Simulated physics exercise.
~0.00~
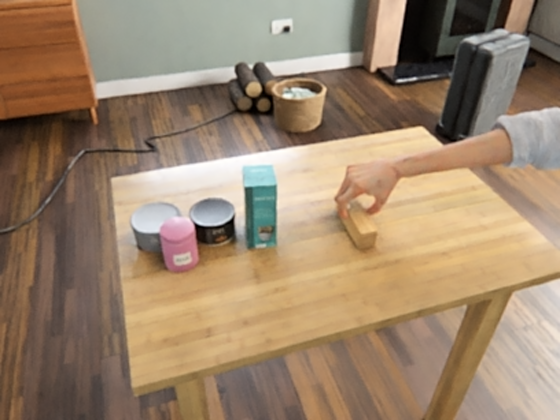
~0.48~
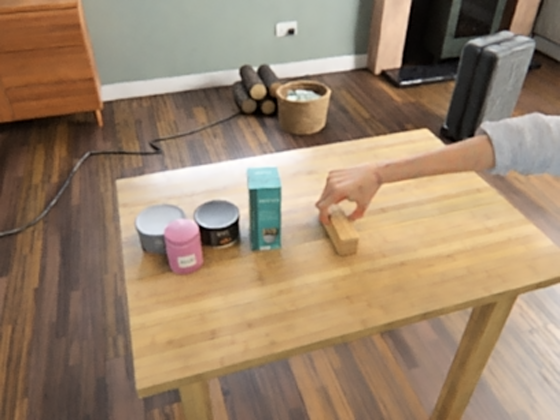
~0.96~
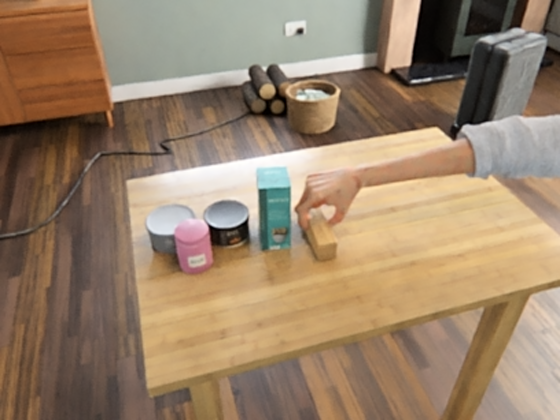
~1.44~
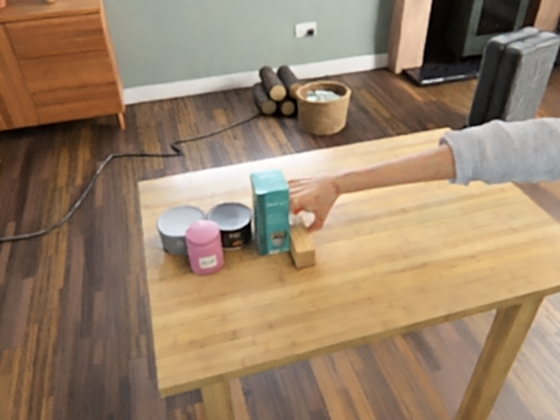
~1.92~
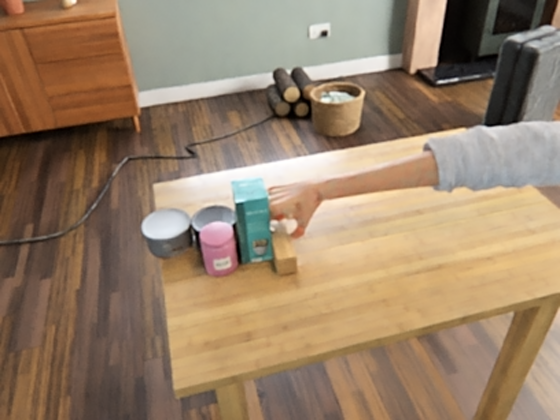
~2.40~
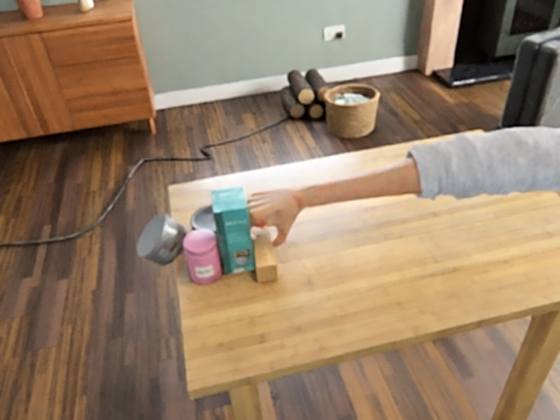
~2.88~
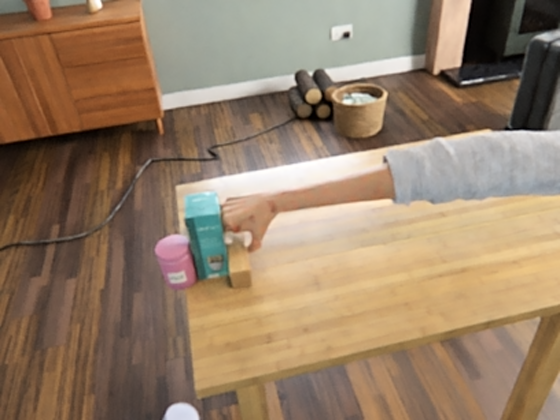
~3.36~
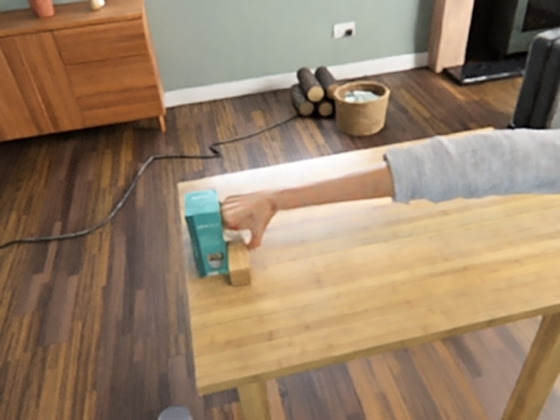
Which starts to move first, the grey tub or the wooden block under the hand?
The wooden block starts to move first, sliding left across the table before the grey tub begins to shift.
A hand-pushed block drives a grey tub, then a pink jar, off the table's left end.
